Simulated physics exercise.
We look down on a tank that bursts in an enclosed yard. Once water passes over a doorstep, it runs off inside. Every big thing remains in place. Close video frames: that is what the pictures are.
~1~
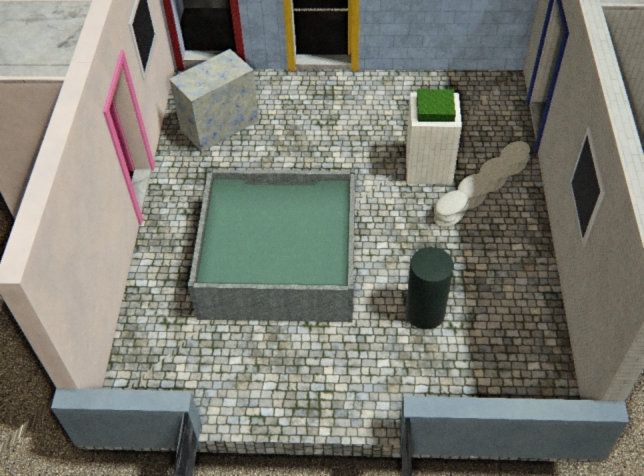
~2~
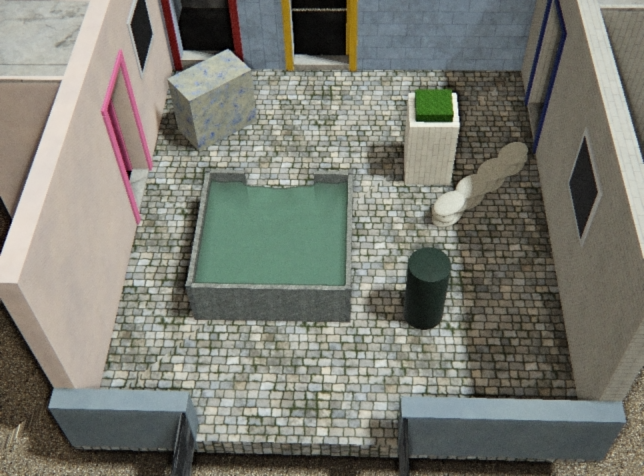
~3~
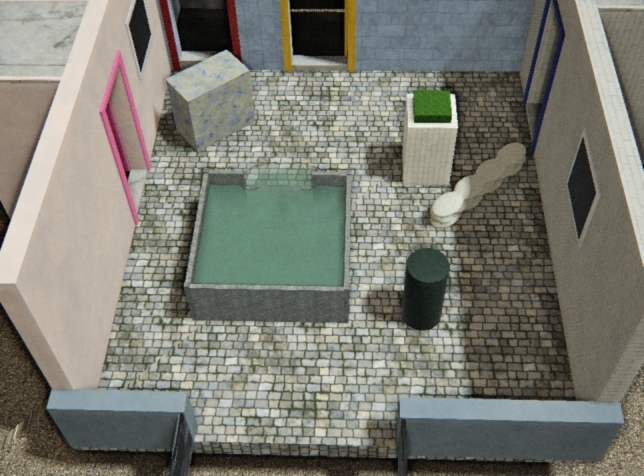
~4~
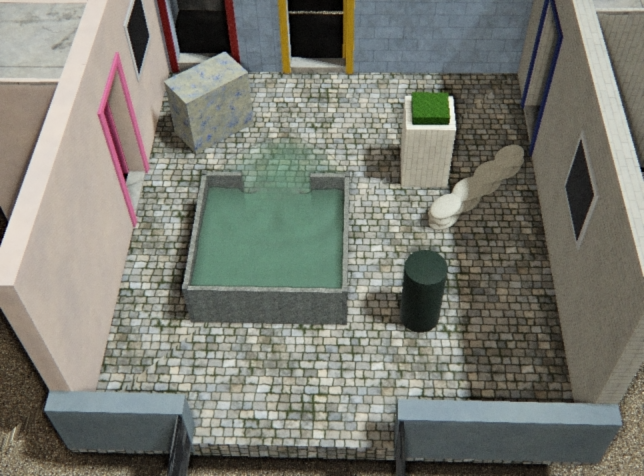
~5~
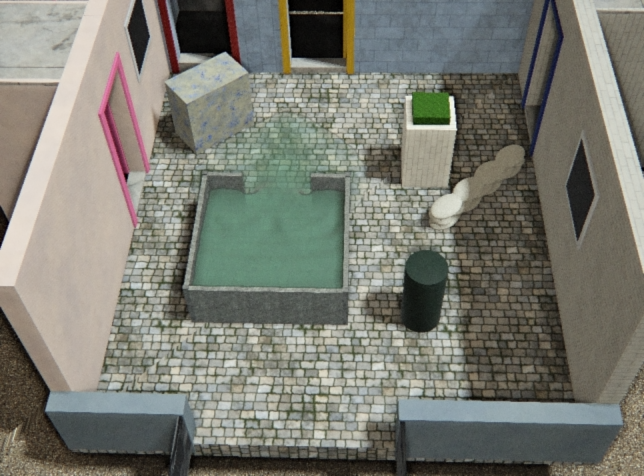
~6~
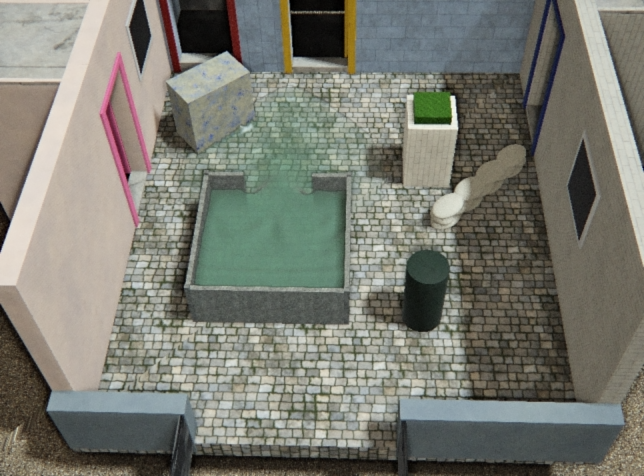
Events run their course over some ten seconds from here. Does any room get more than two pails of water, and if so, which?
Door by door: The yellow door does; the red door does not; the blue door does; the pink door does.
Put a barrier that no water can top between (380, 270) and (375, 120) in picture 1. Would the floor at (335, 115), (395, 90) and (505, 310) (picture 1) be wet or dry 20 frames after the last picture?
In order: Soaked, soaked, untouched.
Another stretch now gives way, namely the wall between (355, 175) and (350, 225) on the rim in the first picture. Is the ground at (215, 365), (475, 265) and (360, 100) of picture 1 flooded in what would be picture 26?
In turn: Untouched, then inundated, then inundated.
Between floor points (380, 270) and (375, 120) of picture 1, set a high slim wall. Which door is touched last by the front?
Final one: The one in blue.
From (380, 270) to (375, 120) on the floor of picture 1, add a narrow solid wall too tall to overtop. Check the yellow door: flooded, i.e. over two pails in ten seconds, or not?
Looking at each in turn, yellow overshoots the limit.
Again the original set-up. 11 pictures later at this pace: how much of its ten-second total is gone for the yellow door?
Near 40 per cent, give or take.
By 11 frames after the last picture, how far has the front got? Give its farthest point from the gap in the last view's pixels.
Estimated pixel: (517, 76).
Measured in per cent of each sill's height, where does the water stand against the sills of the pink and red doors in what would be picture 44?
I reckon it's around 160 and then 50 per cent.
A moment on, water covers 25 % of the floor; the yellow door over two buckets in, the red door wet at the sill, nothing in, the blue door not reached, the pink door not reached.
Next, water covers 35 % of the floor; the yellow door far over two buckets in, the red door wet at the sill, nothing in, the blue door not reached, the pink door under two buckets in.
Then, water covers 45 % of the floor; the yellow door far over two buckets in, the red door wet at the sill, nothing in, the blue door wet at the sill, nothing in, the pink door under two buckets in.
Later, water covers 60 % of the floor; the yellow door far over two buckets in, the red door wet at the sill, nothing in, the blue door over two buckets in, the pink door over two buckets in.
In the end, water covers 85 % of the floor; the yellow door far over two buckets in, the red door wet at the sill, nothing in, the blue door over two buckets in, the pink door over two buckets in.
